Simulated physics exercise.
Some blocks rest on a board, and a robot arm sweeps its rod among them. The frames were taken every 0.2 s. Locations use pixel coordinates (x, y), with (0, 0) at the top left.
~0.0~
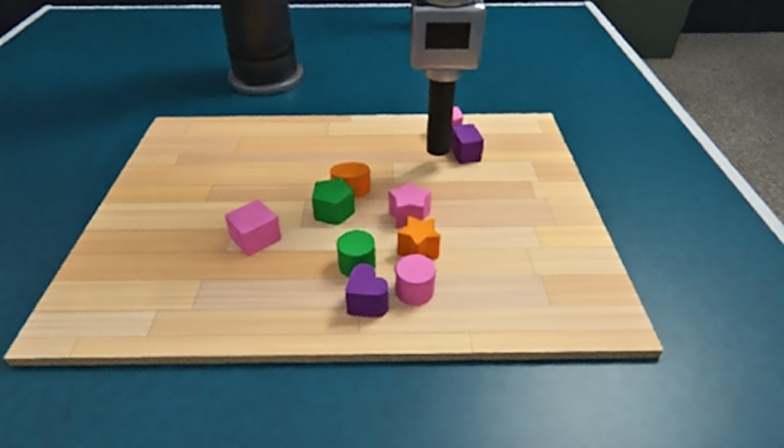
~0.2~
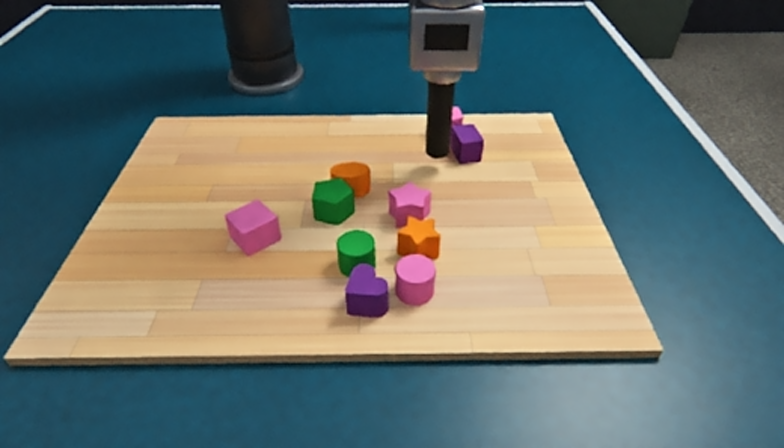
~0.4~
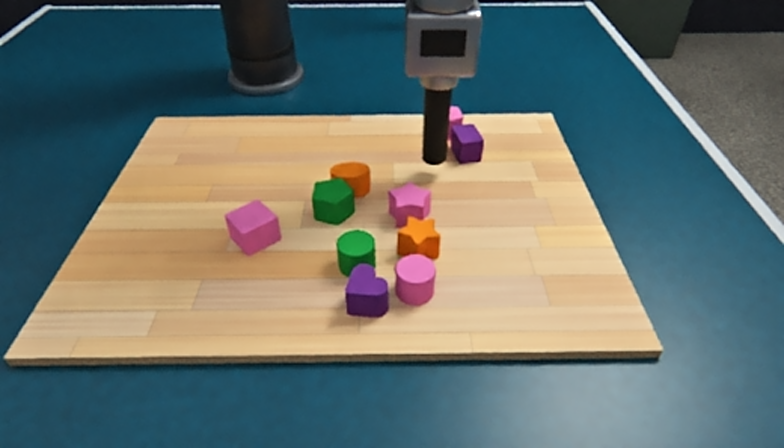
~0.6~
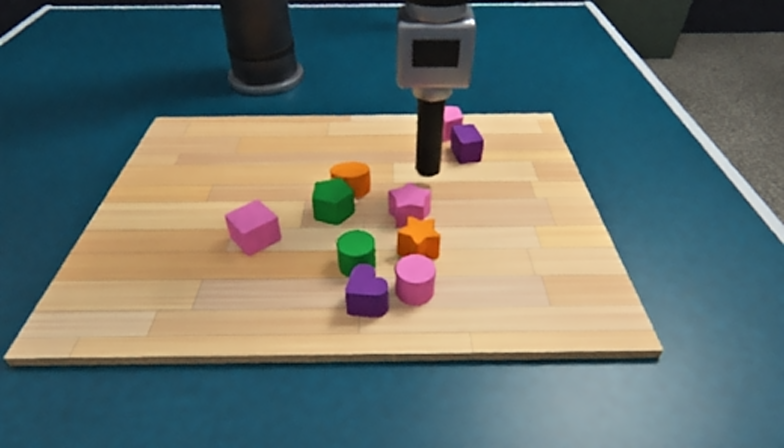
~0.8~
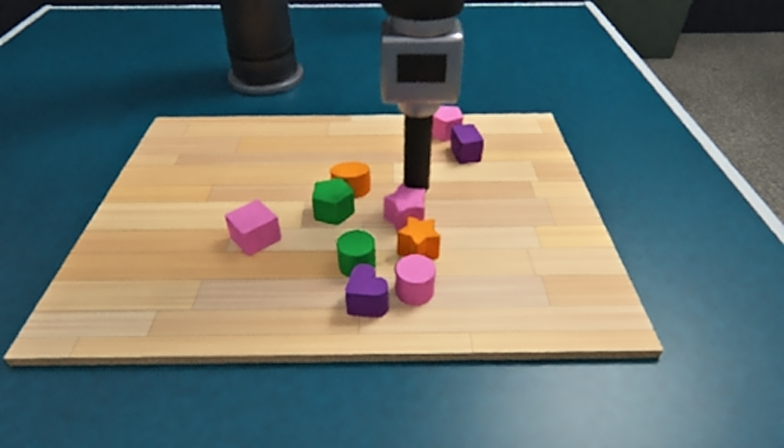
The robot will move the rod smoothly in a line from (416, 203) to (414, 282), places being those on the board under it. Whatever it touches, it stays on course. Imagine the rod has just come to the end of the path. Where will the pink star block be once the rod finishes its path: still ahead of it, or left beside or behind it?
The rod will have lost it.
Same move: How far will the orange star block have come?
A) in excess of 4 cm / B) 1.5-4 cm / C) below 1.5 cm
The answer is A.
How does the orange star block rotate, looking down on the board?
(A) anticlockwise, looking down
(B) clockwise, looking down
A.
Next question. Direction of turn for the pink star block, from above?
It goes clockwise.
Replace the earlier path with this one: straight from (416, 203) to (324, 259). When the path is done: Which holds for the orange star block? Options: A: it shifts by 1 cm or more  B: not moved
Correct choice: A.
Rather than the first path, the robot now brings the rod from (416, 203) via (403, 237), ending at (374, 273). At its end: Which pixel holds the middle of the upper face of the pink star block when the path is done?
For the centre of its top, I'd go with (347, 266).
On the path given first. One third of the way, rod (415, 211); pink star block (393, 217), turned 25° clockwise; orange star block (416, 238), turned 50° anticlockwise.
Two thirds of the way, rod (415, 237); green disc (352, 242); pink star block (382, 226), turned 70° clockwise; pink disc (421, 279); orange star block (407, 251), turned 70° anticlockwise.
At the end, rod (415, 266); green disc (349, 243); pink star block (382, 228), turned 80° clockwise; pink disc (420, 310); orange star block (406, 282), turned 65° anticlockwise.
